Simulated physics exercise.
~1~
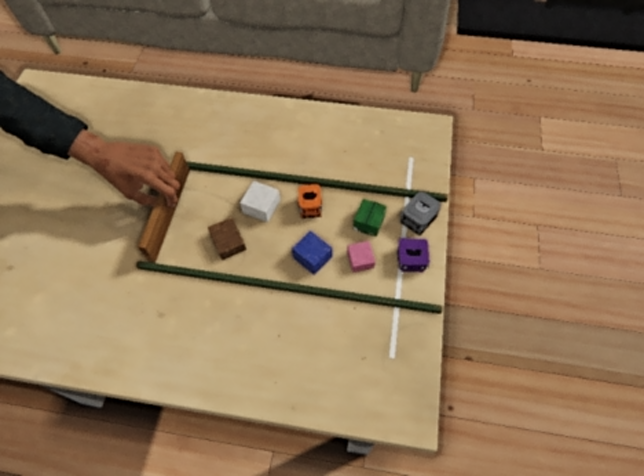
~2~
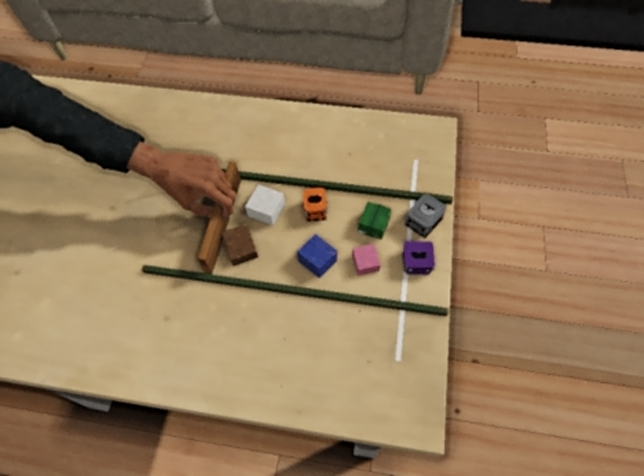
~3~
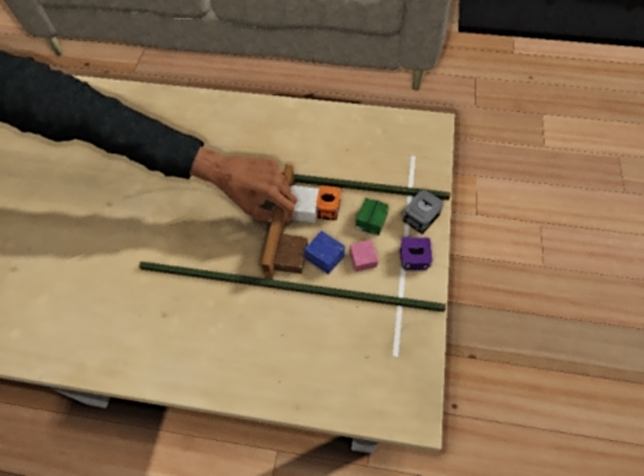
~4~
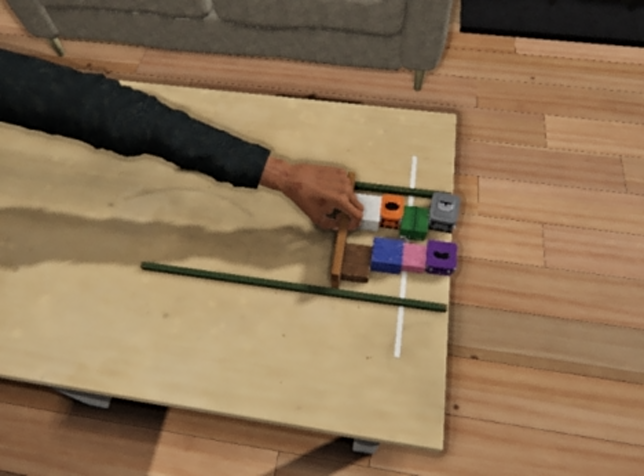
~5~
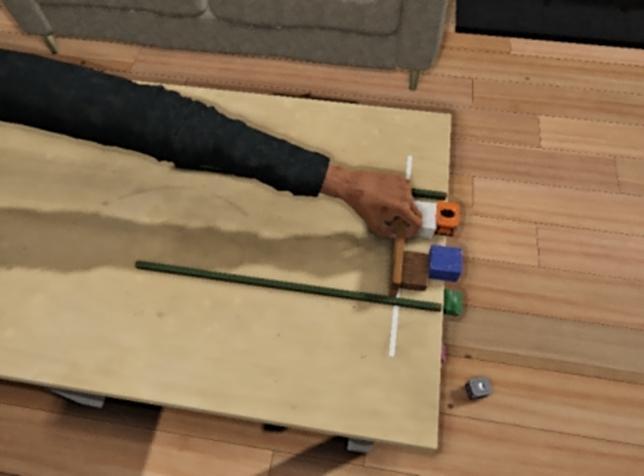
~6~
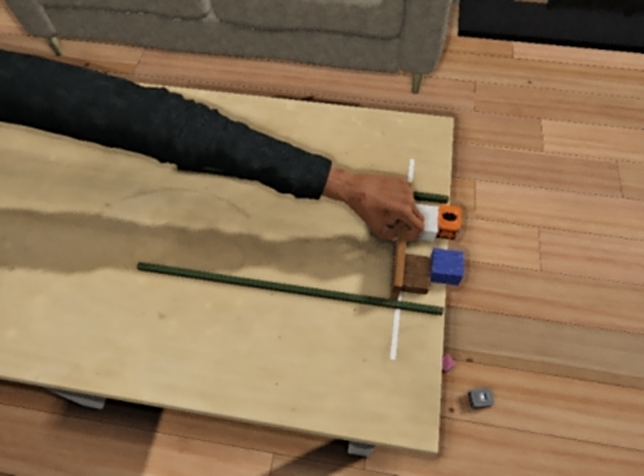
We see a hand slide an upright wooden board rightward between two green rails, gathering small coloured blocks and pushing them toward the table's edge. The board stops at the white tape, with the grey, purple, green and pink pieces gone over the edge and the others still on the table.
